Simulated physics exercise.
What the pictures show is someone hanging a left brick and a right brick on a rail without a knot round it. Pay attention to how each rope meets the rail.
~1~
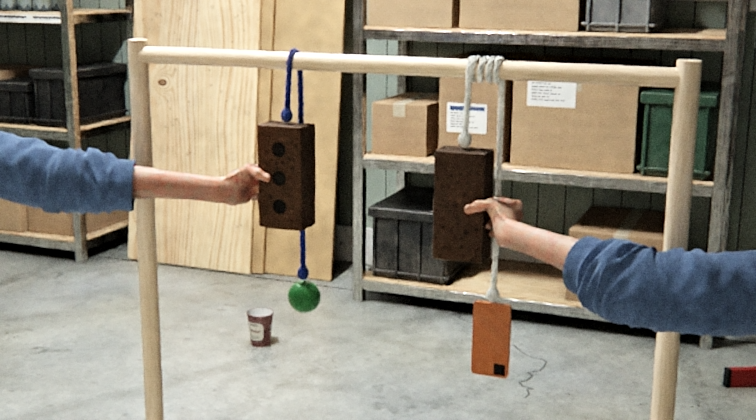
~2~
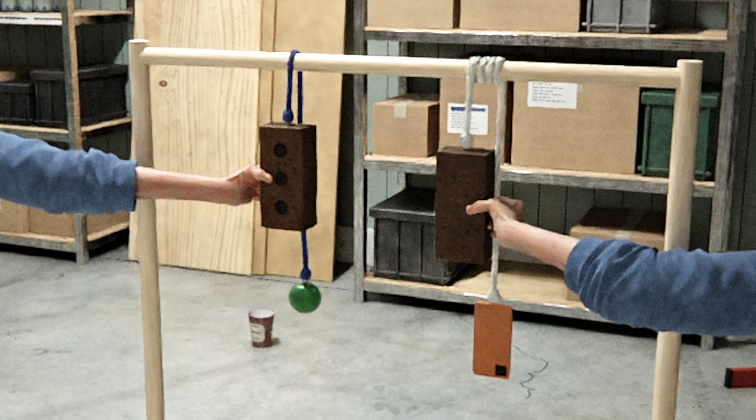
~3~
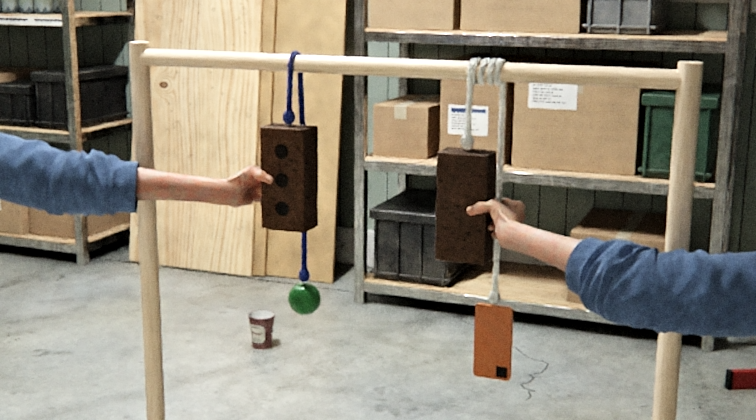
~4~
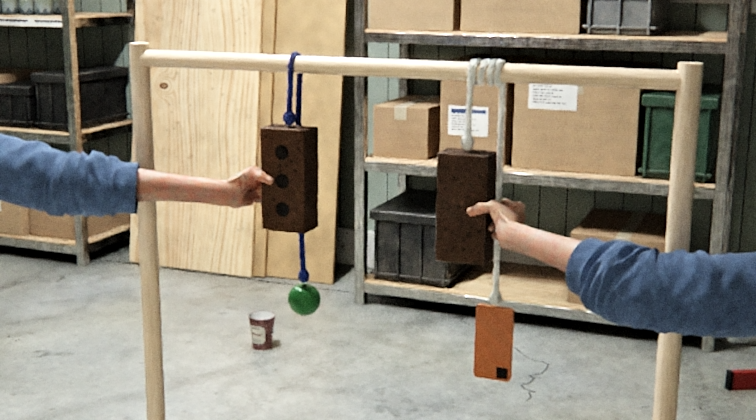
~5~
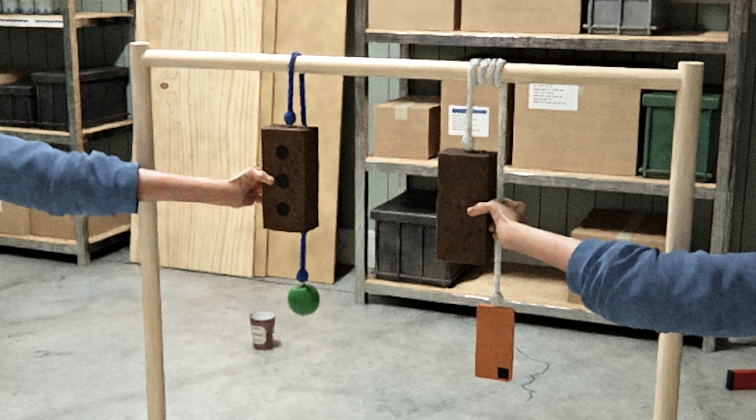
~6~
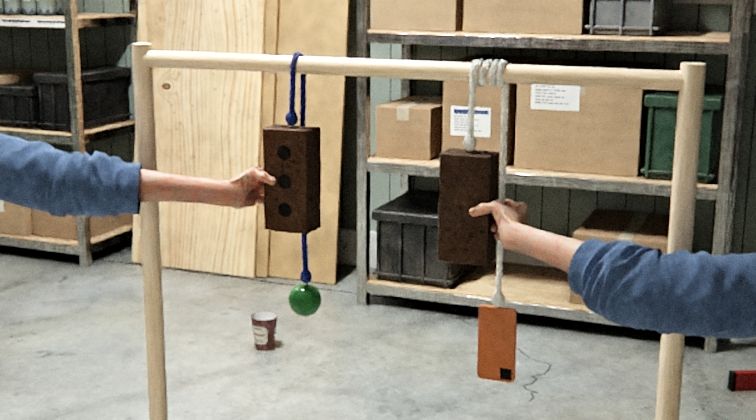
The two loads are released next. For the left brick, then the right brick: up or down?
As I see it, the left brick ends up lower; the right brick is left hanging.
Then, 0.32 s later than the last view, left brick dropping near (294, 254); right brick in the air near (470, 200).
Then, 0.64 s later than the last view, left brick on the floor; right brick in the air near (473, 188).
Then, 0.96 s later than the last view, left brick on the floor; right brick in the air near (469, 199).
Finally, left brick on the floor; right brick in the air near (469, 198). The left brick pulls its rope through and the right brick stays hanging.
